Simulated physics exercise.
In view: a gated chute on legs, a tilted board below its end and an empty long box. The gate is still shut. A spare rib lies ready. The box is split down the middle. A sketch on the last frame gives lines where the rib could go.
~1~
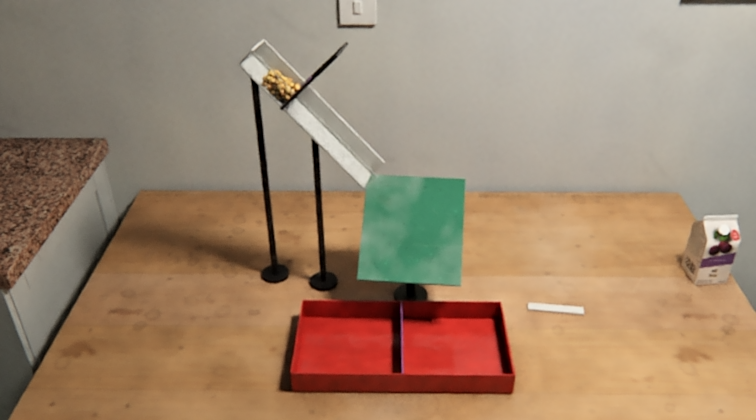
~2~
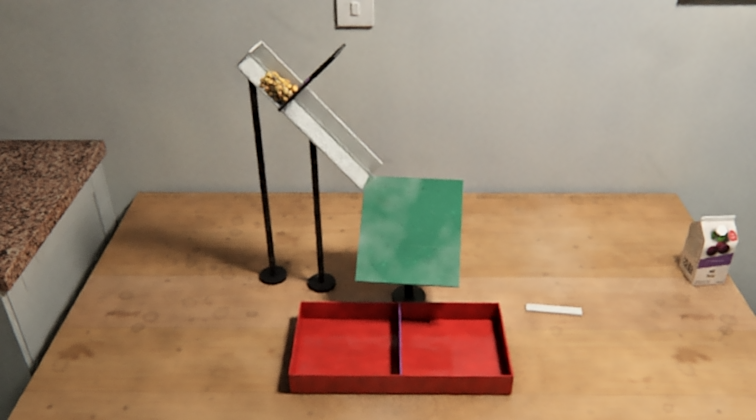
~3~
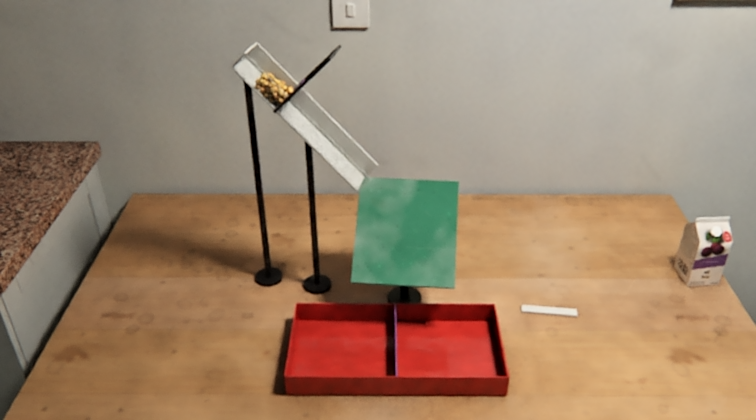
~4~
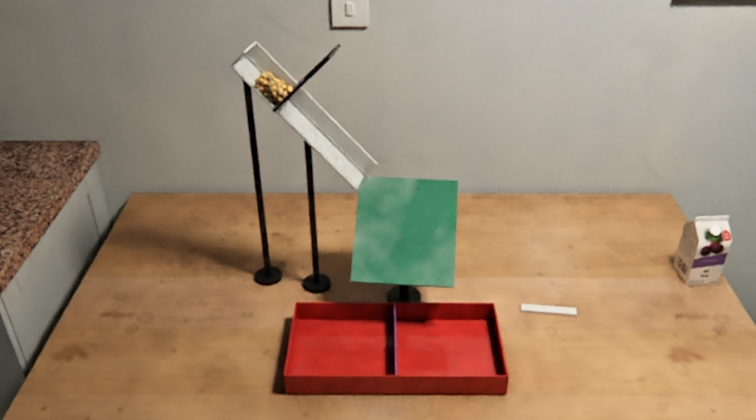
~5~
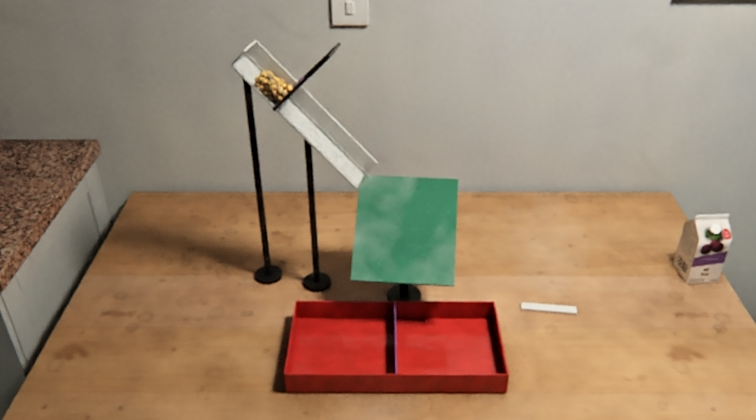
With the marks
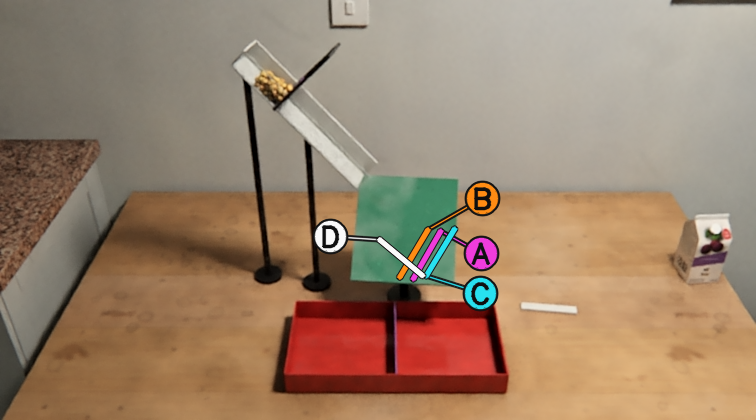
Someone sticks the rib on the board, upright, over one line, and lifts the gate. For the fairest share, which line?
A.
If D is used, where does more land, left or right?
The right half.
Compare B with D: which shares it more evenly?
B.
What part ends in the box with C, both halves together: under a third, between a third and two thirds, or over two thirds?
Over two thirds.
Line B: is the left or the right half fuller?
Left.
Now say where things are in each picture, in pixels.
Load behind the gate (282, 86), dried chickpeas; lip of the chute (367, 181), sloping fairly steeply, in the first frame.
Middle of the board (410, 229), tilted fairly steeply; middle of its low edge (407, 284); of its high edge (414, 178), in the second frame.
Front corners of the box (285, 376) and (509, 377); front end of its middle wall (397, 377); gate still shut (298, 88), in the third frame.
Middle of the load (274, 88); lip (360, 183), in the fourth frame.
Middle of the load (274, 87); lip (360, 182), in the fifth frame.
On the marked copy, line A from (440, 231) to (413, 278); line B from (427, 229) to (399, 277); line C from (454, 229) to (426, 275); line D from (379, 239) to (422, 275).
If A is chosen, of what is caught, roughly half in the left half, roughly half in the right.
If B is chosen, of what is caught, the larger part in the left half, about a tenth in the right.
If C is chosen, of what is caught, about a tenth in the left half, almost all in the right.
If D is chosen, of what is caught, not one piece in the left half, every piece in the right.
